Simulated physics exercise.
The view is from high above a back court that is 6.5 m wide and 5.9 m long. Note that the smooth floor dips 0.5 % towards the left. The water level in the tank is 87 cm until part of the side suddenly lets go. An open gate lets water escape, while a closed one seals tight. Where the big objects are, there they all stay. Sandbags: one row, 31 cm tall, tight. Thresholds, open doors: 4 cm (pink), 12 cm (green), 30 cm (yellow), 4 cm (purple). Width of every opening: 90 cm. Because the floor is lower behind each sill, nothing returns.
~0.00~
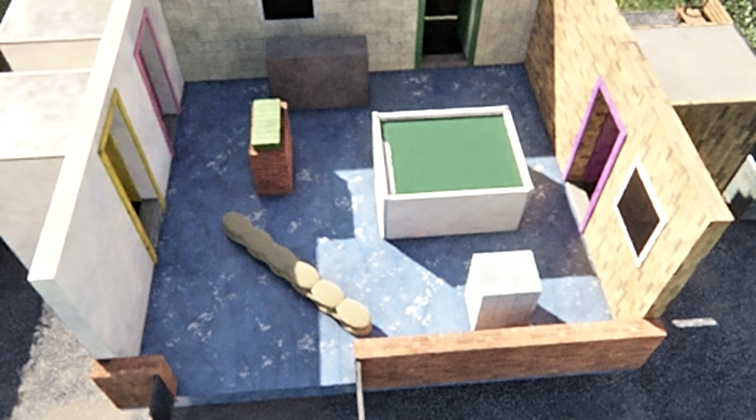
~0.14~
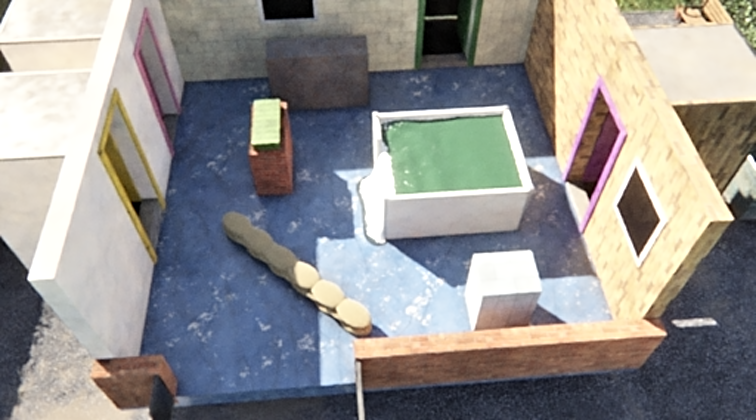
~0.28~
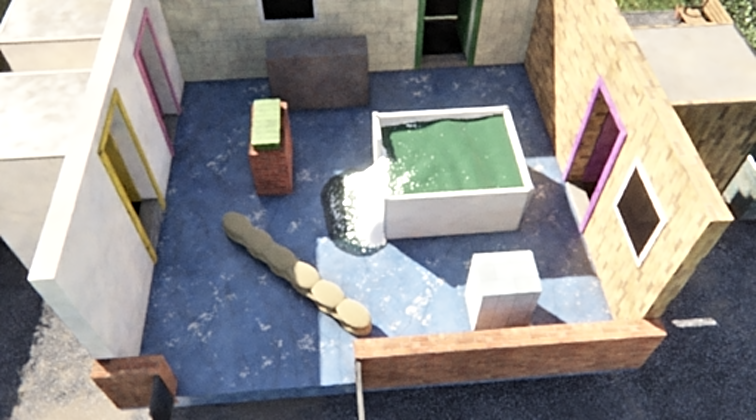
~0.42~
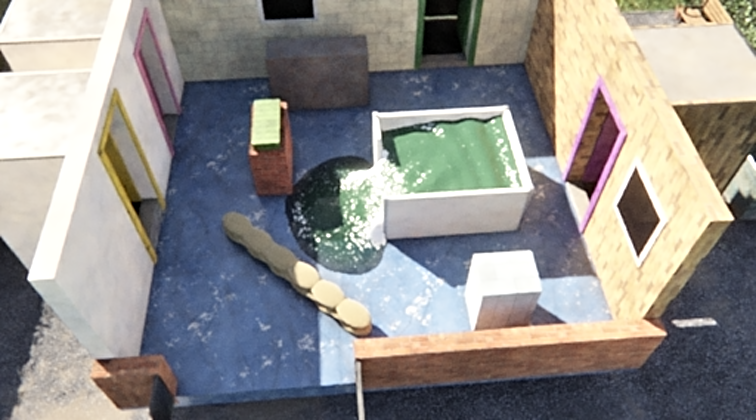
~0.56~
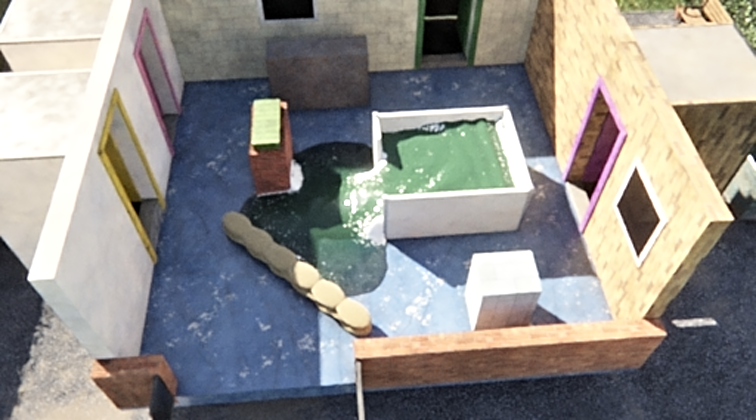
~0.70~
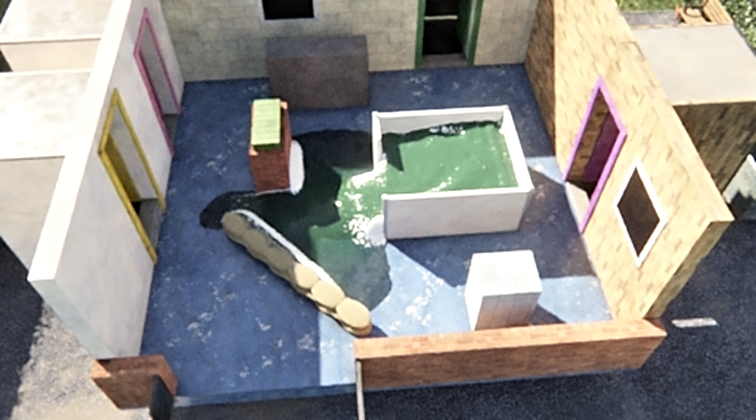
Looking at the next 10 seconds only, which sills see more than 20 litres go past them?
At the end, my guess is the pink door lets through more than the limit, my guess is the green door lets through less than the limit, my guess is the yellow door lets through less than the limit, my guess is the purple door lets through more than the limit.
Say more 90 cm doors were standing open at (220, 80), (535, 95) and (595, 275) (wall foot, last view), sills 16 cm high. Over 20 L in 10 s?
So, in the order given, it's beyond the mark, then shy of the mark, then shy of the mark.
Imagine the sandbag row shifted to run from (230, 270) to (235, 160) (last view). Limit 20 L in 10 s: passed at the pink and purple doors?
Result: Pink door beyond the limit; purple door inside the limit.
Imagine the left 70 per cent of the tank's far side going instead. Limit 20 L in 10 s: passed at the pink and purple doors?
With respect to that limit, pink ends up outside it, purple ends up inside it.
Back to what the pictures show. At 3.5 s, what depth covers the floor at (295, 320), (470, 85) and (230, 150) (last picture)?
Roughly 0, 1, 4 cm.
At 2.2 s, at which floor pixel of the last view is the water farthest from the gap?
Somewhere near pixel (184, 86).
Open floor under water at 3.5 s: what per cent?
Around 70 per cent.
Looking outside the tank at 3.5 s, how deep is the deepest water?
29 cm or so.
After 1.4 s water covers 25 % of the floor and is deepest (46 cm) near (290, 255); pink door not reached, green door not reached, yellow door 18 cm at the sill, 1 L in, purple door not reached.
After 2.2 s water covers 50 % of the floor and is deepest (42 cm) near (279, 209); pink door 12 cm at the sill, 7 L in, green door not reached, yellow door 24 cm at the sill, 3 L in, purple door not reached.
After 3.5 s water covers 70 % of the floor and is deepest (29 cm) near (204, 85); pink door 9 cm at the sill, 42 L in, green door not reached, yellow door 14 cm at the sill, 5 L in, purple door not reached.
After 6.0 s water covers 95 % of the floor and is deepest (18 cm) near (164, 207); pink door 10 cm at the sill, 111 L in, green door 4 cm at the sill, 0 L in, yellow door 11 cm at the sill, 5 L in, purple door 6 cm at the sill, 1 L in.
After 10.0 s water covers 95 % of the floor and is deepest (16 cm) near (600, 345); pink door 7 cm at the sill, 146 L in, green door 8 cm at the sill, 0 L in, yellow door 7 cm at the sill, 5 L in, purple door 9 cm at the sill, 49 L in.
